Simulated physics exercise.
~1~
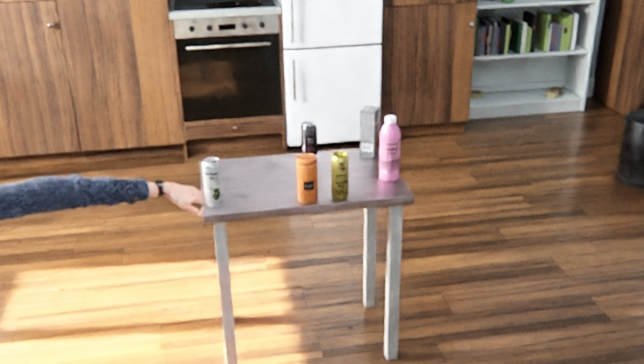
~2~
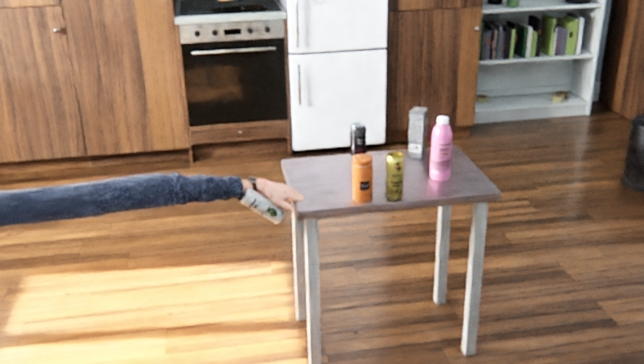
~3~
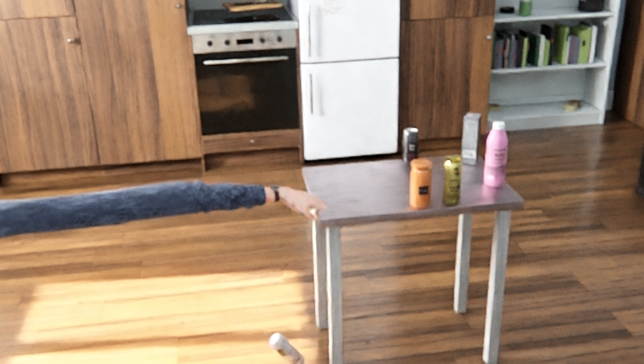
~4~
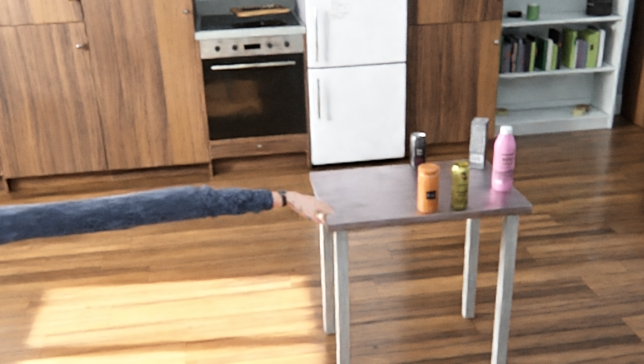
A hand at the left edge of a small table pushed it to the right, and the white can tipped over that edge and fell toward the floor, while the other five containers stayed standing on top as the table stopped.
